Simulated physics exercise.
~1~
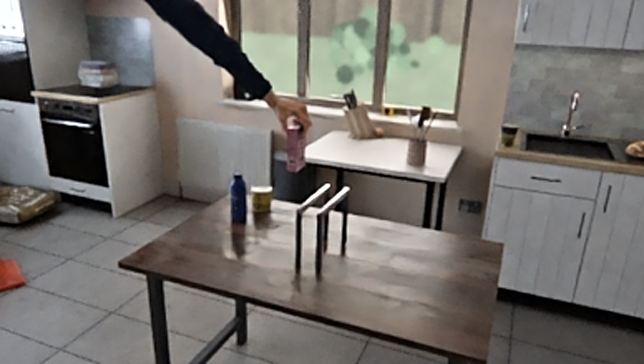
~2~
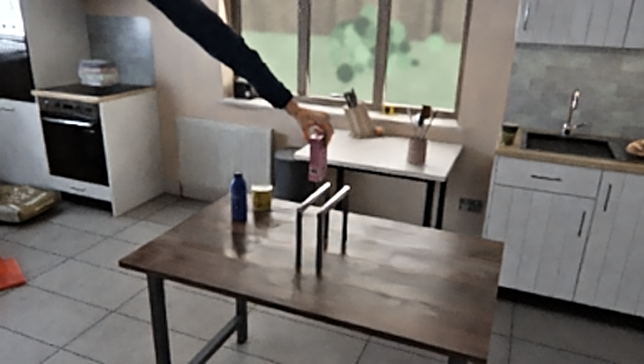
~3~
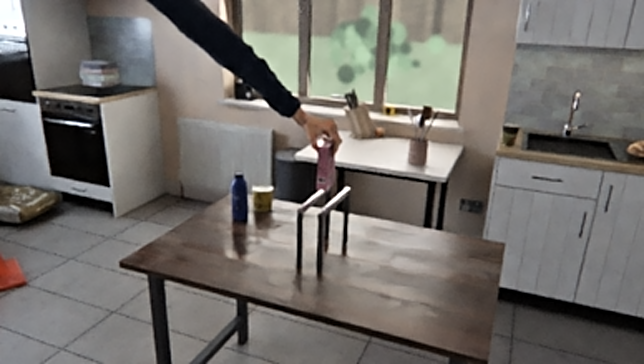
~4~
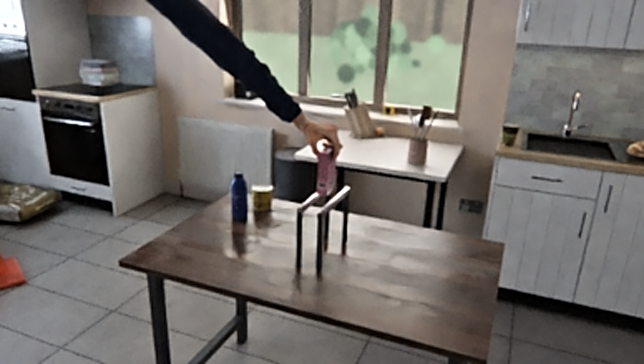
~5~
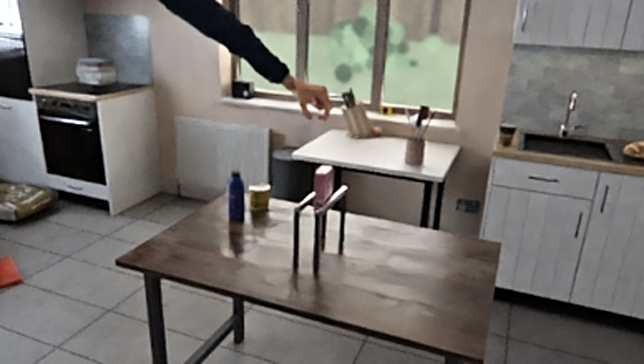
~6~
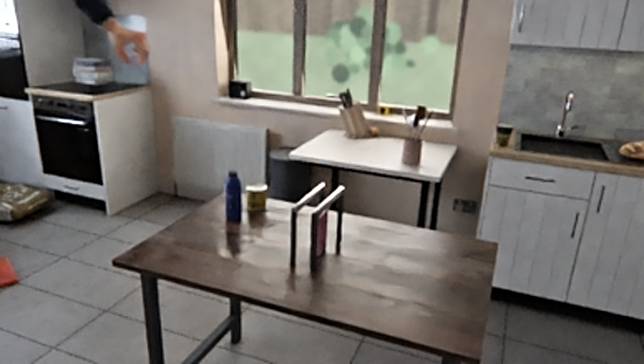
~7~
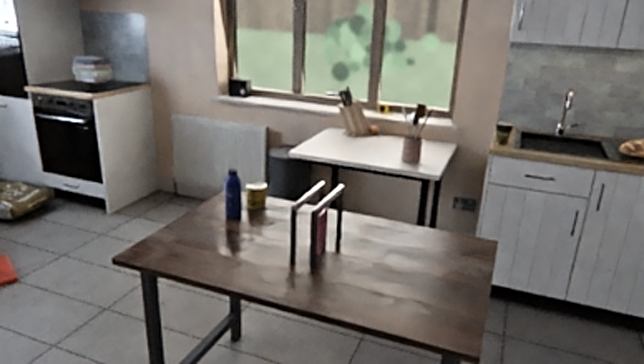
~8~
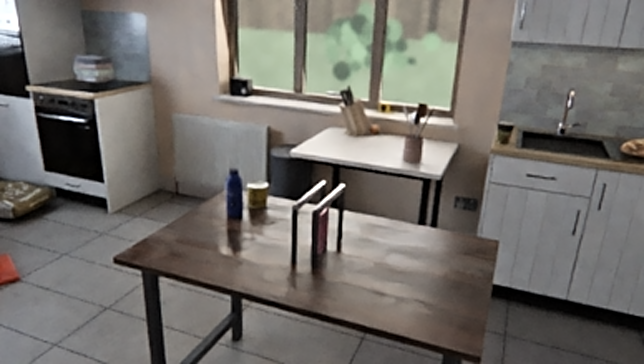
A hand lowering a pink packet between two ledges on a wooden table, releasing it and withdrawing as it drops through upright.
